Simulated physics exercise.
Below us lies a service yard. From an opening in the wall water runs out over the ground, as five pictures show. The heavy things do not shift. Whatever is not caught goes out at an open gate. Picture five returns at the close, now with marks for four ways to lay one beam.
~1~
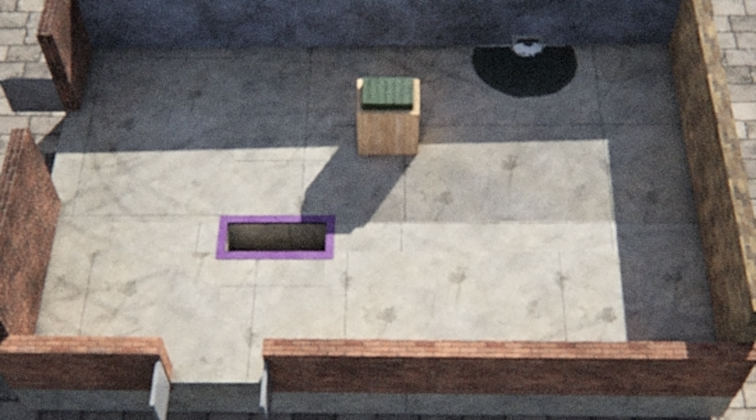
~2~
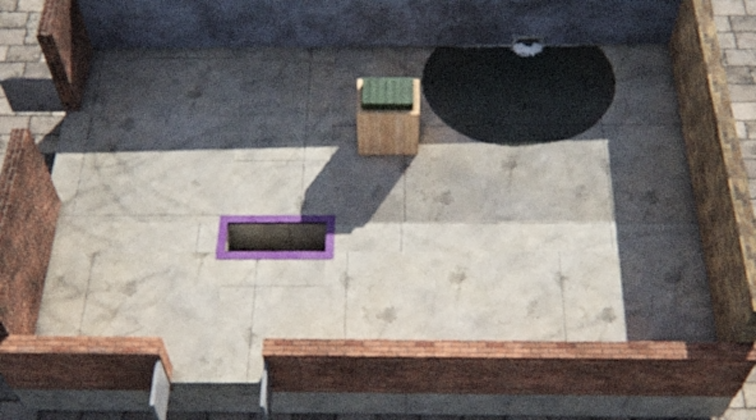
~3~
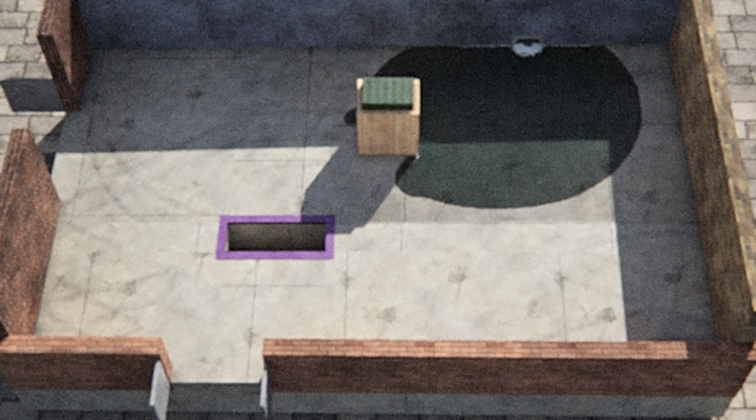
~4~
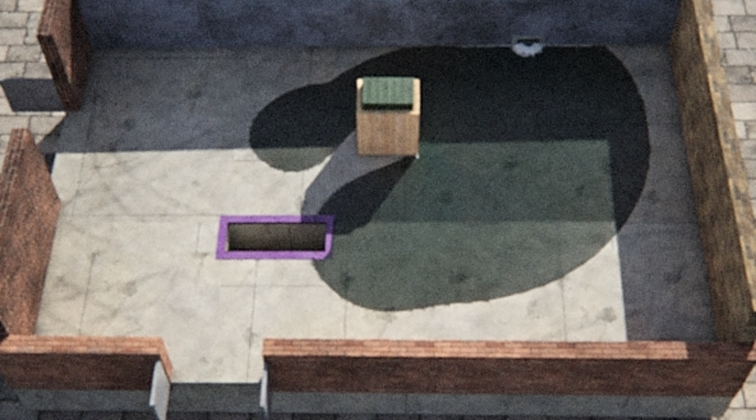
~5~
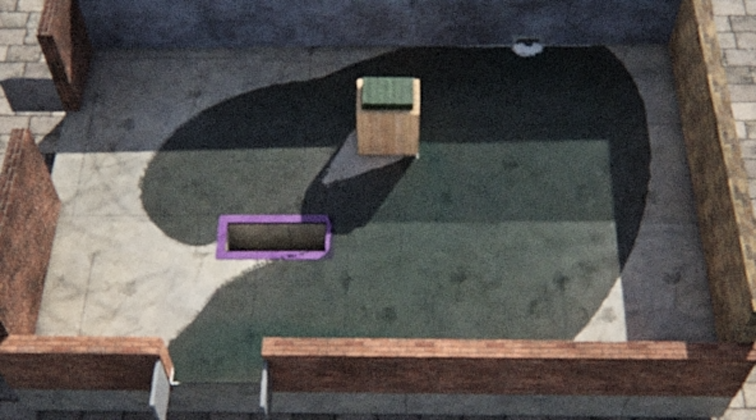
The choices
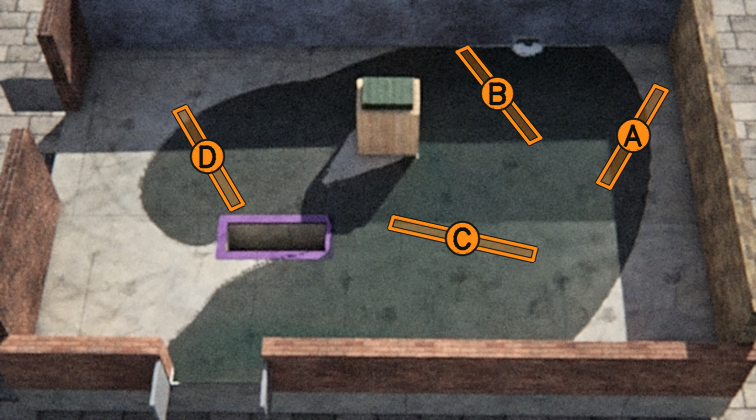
In the video, dark liquid spreads from an outlet at the back wall of a walled yard, flowing around a wooden crate with a green top, then reaching a purple-edged gully and the open gate at the front.
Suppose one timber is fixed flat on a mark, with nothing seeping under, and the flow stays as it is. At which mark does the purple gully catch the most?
Go for C.
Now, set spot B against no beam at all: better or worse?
It is worse.
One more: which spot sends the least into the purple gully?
The answer is B.
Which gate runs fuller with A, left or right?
More leaves on the right.
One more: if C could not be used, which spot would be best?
The answer is D.
In orange, A from (603, 185) to (660, 88); B from (462, 49) to (535, 140); C from (391, 222) to (534, 254); D from (180, 109) to (237, 206).
For spot A, about 15 % of the stream goes into the purple gully, about 82 % out by the gates.
For spot B, about 7 % of the stream goes into the purple gully, about 89 % out by the gates.
For spot C, about 39 % of the stream goes into the purple gully, about 56 % out by the gates.
For spot D, about 26 % of the stream goes into the purple gully, about 67 % out by the gates.
